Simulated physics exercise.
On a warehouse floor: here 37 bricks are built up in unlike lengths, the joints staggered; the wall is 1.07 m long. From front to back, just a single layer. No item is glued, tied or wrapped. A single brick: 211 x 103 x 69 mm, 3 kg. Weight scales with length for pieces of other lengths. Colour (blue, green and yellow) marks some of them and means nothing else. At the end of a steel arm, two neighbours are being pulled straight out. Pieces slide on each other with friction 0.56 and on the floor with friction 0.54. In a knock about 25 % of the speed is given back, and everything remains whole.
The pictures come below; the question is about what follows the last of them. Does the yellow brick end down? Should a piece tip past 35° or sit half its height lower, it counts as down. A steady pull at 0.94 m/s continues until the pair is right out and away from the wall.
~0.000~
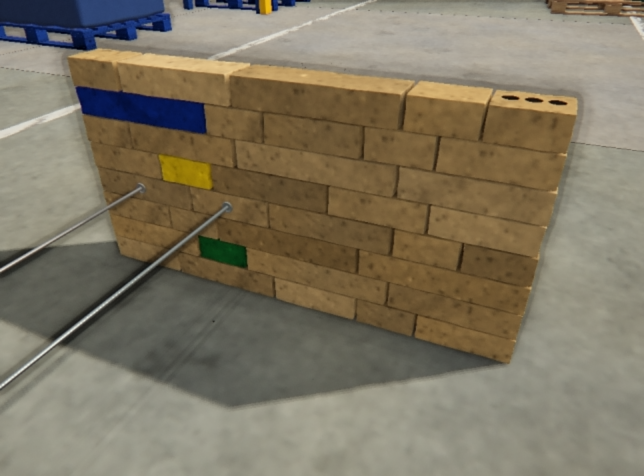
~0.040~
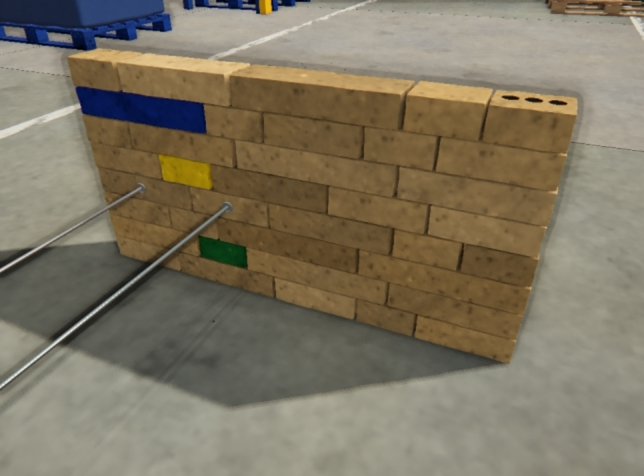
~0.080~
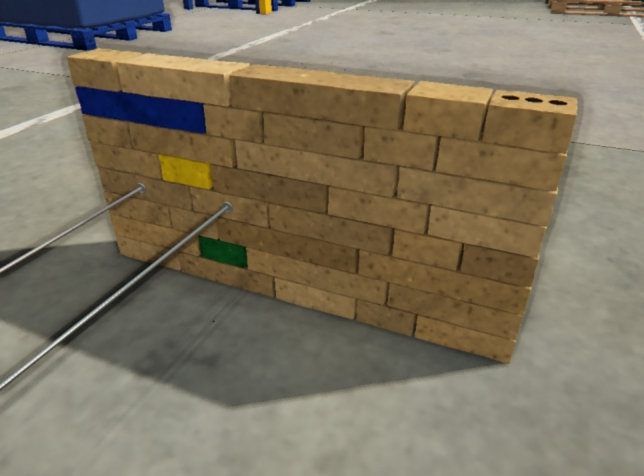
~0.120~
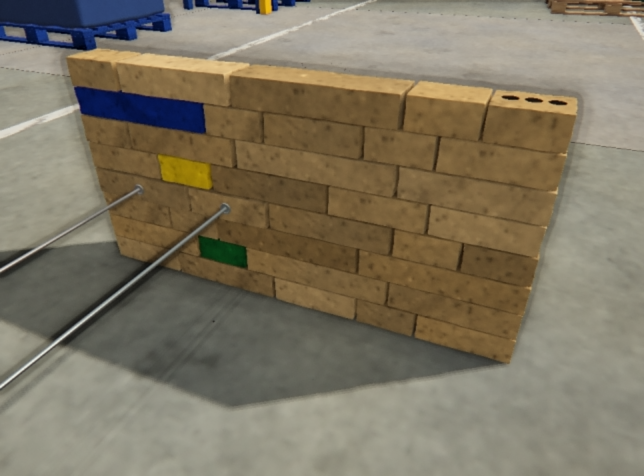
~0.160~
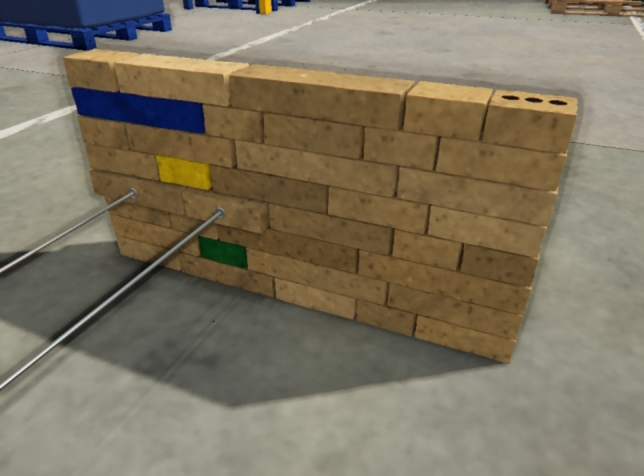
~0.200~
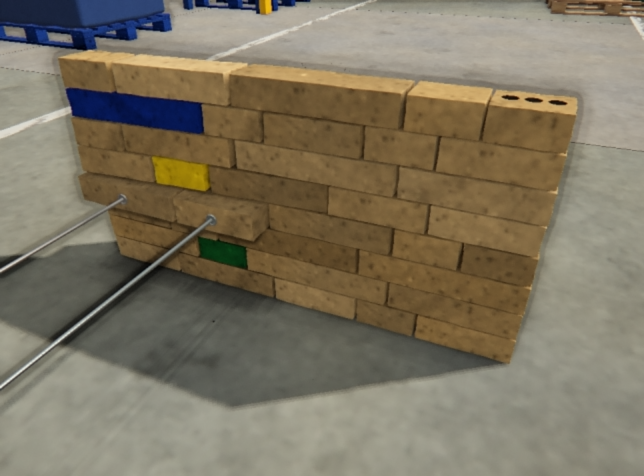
Yes.
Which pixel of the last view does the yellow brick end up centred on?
In the final picture it sits close to (161, 246).
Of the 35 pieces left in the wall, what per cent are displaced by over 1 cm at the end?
Fraction: 35 %.
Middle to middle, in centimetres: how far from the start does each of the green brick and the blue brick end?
Green ends up 0 cm away; blue ends up 68 cm away.
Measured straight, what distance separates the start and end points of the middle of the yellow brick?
I'd say close to 22 cm away from its start.
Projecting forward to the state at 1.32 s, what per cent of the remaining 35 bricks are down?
By that time it is 25 percent.
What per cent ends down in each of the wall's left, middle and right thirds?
60 / 0 / 0 %, left to right.
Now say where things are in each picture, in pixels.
In the first frame (places mark the middle of the side facing us), pulled brick (166, 189) not yet moving; yellow brick (184, 172); green brick (221, 253); blue brick (136, 110); the rest undisturbed.
Pulled brick (166, 189) not yet moving; yellow brick (183, 172), in the second frame.
Pulled brick (166, 189) not yet moving; yellow brick (183, 172), in the third frame.
Pulled brick (164, 190) 8 mm out; yellow brick (183, 172), in the fourth frame.
Pulled brick (158, 194) 30 mm out; yellow brick (181, 173) shifted 7 mm; blue brick (133, 110) shifted 8 mm; 6 disturbed, none down, in the fifth frame.
Pulled brick (148, 200) 7 cm out; yellow brick (178, 175) shifted 19 mm; blue brick (129, 111) shifted 19 mm; green brick (221, 253); 9 disturbed, none down, in the sixth frame.
After 0.28 s, none of the 35 other bricks down, 16 disturbed; yellow brick leaning 12°; blue brick leaning 5°.
After 0.60 s, 2 of the 35 other bricks down; yellow brick on its side; blue brick shifted 12 cm.
After 1.32 s, 8 of the 35 other bricks down; yellow brick on its side; blue brick leaning 27°, 10 cm lower.
After 1.82 s, 8 of the 35 other bricks down; yellow brick on its side; blue brick leaning 44°, 33 cm lower.
At rest (2.7 s), 8 of the 35 other bricks down; yellow brick on its side; green brick unmoved; blue brick 41 cm lower. As the last picture would show them, middles, yellow brick near (161, 247), green brick near (231, 243).
